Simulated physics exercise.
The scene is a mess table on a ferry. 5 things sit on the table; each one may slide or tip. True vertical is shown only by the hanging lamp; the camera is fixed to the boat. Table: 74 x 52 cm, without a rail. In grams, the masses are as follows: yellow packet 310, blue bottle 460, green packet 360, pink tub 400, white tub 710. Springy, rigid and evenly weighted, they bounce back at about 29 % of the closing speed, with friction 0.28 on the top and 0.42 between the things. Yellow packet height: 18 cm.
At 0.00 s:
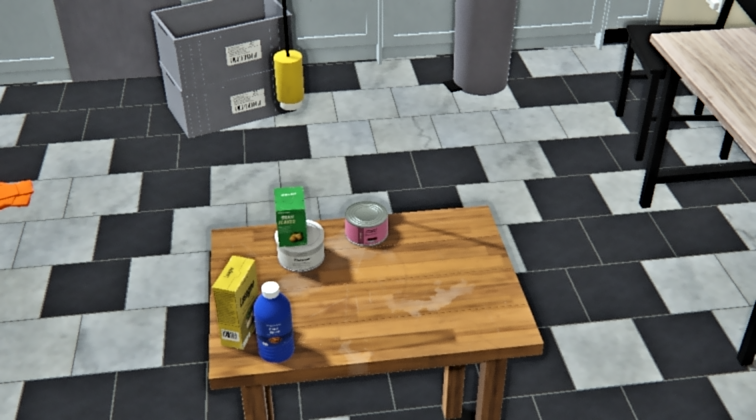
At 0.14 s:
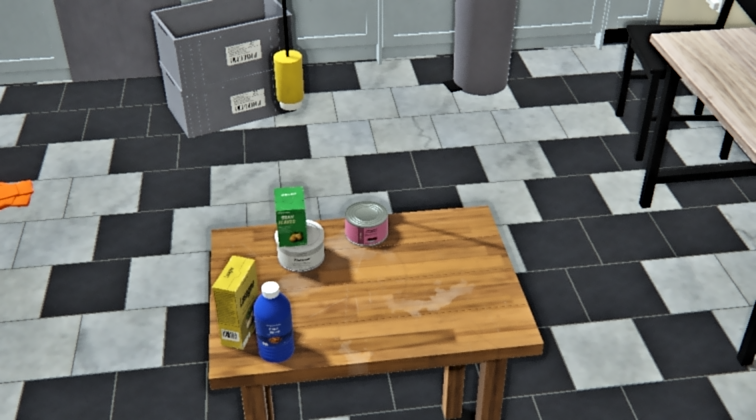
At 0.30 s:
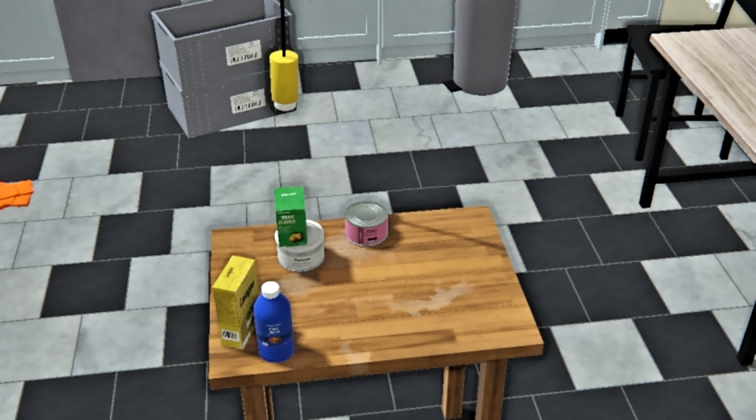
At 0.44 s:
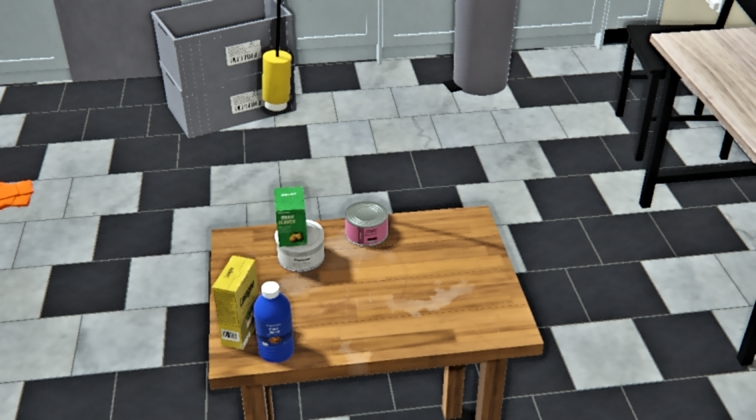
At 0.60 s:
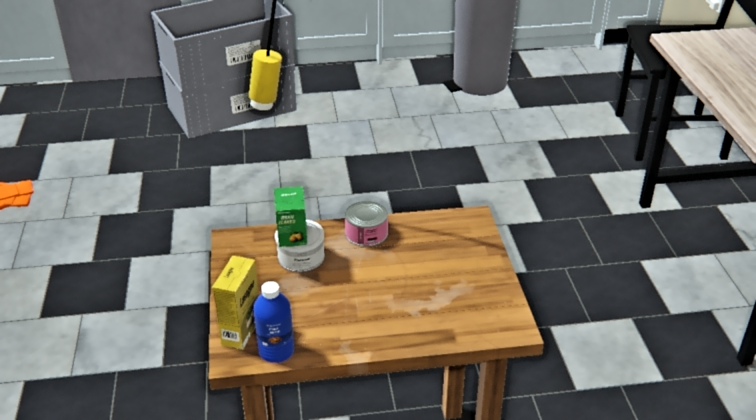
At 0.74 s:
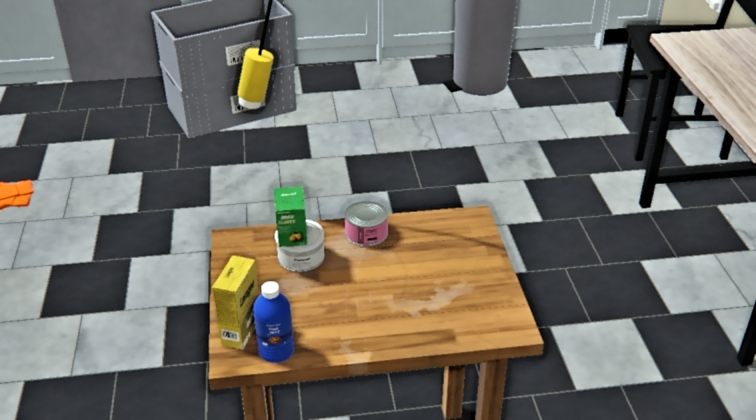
Yellow hanging lamp swinging gradually to the left and tilting, while packets, a blue bottle and tubs stay still on a wooden table.
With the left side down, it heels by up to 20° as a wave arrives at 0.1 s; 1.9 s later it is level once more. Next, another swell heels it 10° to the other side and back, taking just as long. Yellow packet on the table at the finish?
No.
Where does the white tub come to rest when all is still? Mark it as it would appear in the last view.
It finishes around (241, 251).
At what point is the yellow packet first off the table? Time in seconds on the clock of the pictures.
It happens near 1.3 s.
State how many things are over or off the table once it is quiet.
2.
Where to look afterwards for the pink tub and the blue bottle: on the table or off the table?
Result: Pink tub remains in bounds, blue bottle goes out of bounds.
By 1.34 s, boat heeled 16°, left side down; yellow packet now off the table; green packet 9 cm from its spot; white tub 9 cm from its spot.
By 1.54 s, boat heeled 10°, left side down; green packet 14 cm from its spot; white tub 14 cm from its spot; pink tub 14 cm from its spot.
By 1.94 s, boat level; blue bottle now off the table; white tub 15 cm from its spot; green packet 16 cm from its spot.
By 2.24 s, boat heeled 1°, right side down; green packet 16 cm from its spot; white tub 15 cm from its spot; pink tub 15 cm from its spot.
When it is over (4.4 s), off the table, yellow packet and blue bottle; not toppled but over 5 cm from the start, green packet, pink tub and white tub.
